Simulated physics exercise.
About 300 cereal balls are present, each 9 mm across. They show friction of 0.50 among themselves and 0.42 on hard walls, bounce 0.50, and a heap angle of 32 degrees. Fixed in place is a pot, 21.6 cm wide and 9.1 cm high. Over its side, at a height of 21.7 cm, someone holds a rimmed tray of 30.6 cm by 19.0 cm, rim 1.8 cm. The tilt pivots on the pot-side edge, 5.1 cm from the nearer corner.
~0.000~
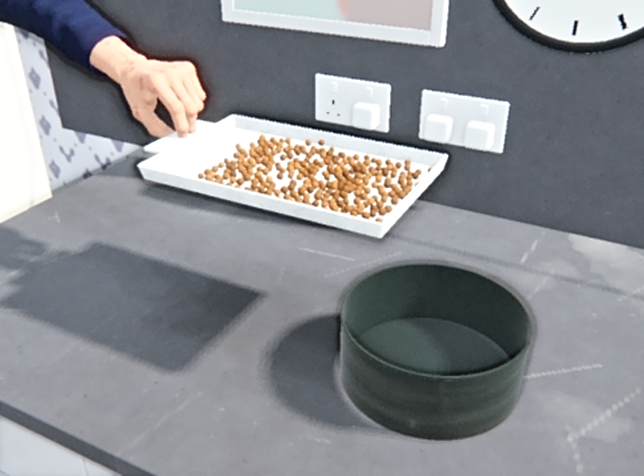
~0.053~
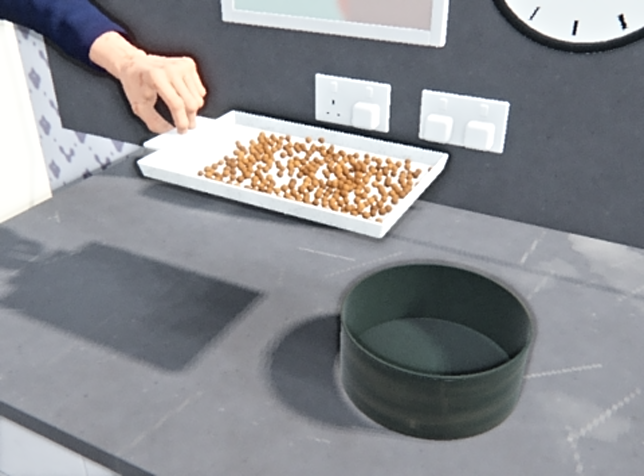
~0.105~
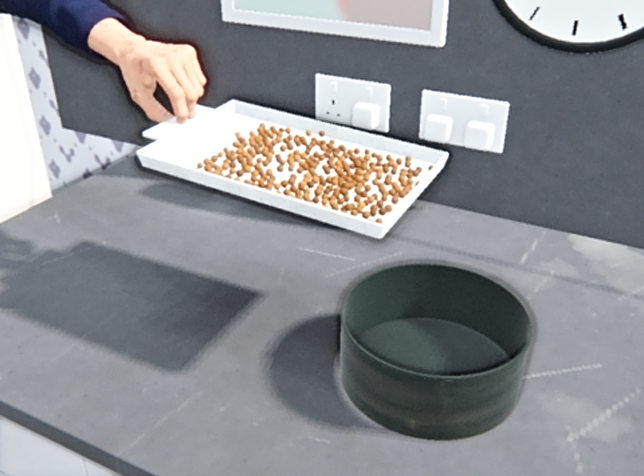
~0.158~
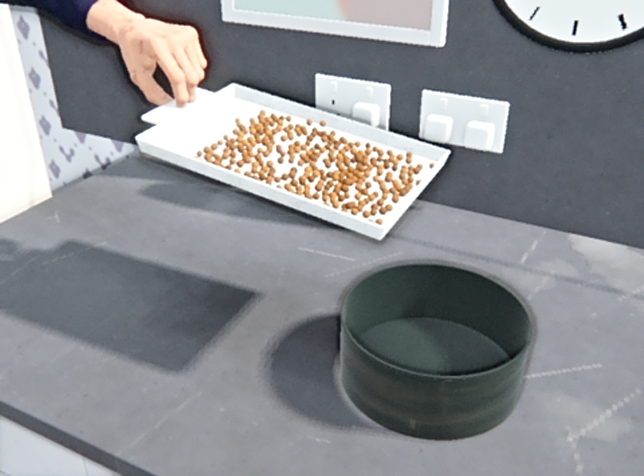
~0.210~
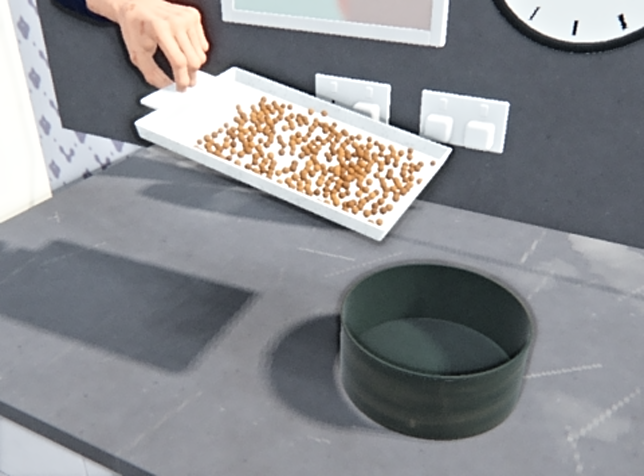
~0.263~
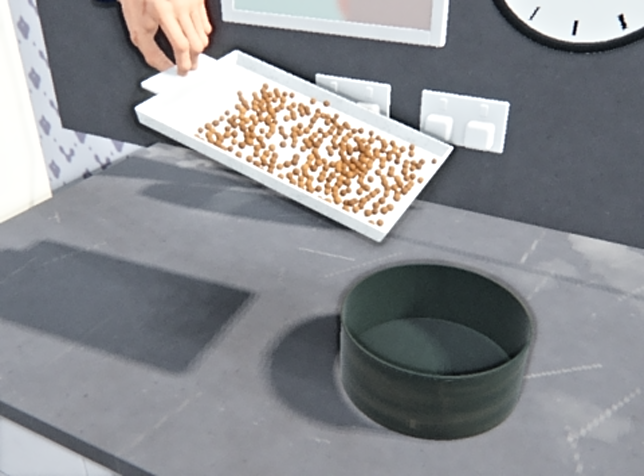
A hand raises the left end of a white rimmed tray scattered with small brown balls, tilting it steadily down toward the right above a gray counter, while the balls shift little and a dark round pot stays still.
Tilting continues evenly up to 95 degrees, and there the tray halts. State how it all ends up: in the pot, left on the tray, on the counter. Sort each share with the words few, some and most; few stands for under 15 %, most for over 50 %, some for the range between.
The shares come out as follows. Pot: Most. Left on the tray: Few. Counter: Few.
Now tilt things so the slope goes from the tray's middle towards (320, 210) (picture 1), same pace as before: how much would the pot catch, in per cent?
Roughly 55 per cent.
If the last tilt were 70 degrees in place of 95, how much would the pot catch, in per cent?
I'd put it at close to 5 per cent.
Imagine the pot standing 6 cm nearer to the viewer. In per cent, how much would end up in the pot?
With that change it comes to something like 95 in a hundred.
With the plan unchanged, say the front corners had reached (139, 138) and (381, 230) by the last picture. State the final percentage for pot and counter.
In the pot: 55 per cent; on the counter: 45 per cent.
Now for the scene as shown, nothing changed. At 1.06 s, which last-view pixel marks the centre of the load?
I'd put it close to (393, 153).
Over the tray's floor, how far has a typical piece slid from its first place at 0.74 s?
About 4 cm.
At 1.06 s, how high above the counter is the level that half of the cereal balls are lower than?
I'd say near 30 cm.
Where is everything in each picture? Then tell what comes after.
The first picture shows tray tilt 0 degrees, front corners at (143, 165) and (381, 222); middle of the pieces at (311, 171); pot at (435, 313).
The second picture shows tray tilt 1 degrees, front corners at (143, 161) and (381, 222); middle of the pieces at (311, 169).
The third picture shows tray tilt 4 degrees, front corners at (142, 152) and (381, 223), lowest corner right front; middle of the pieces at (311, 164).
The fourth picture shows tray tilt 8 degrees, front corners at (141, 137) and (382, 225), lowest corner right front; middle of the pieces at (312, 157).
The fifth picture shows tray tilt 12 degrees, front corners at (141, 123) and (383, 227), lowest corner right front; middle of the pieces at (313, 151).
The sixth picture shows tray tilt 16 degrees, front corners at (141, 108) and (383, 228), lowest corner right front; middle of the pieces at (315, 152); pot at (435, 313). Its pace works out near 80 degrees a second.
After 0.74 s, tilt 54 degrees; the tray holds 100 %, the pot 0 %.
After 1.06 s, tilt 79 degrees; the tray holds 95 %, the pot 0 %.
Then, at 1.47 s, tilt 95 degrees; the tray holds 10 %, the pot 35 %.
By 2.6 s all is still; pot 95 %, tray 0 %, counter 5 %.
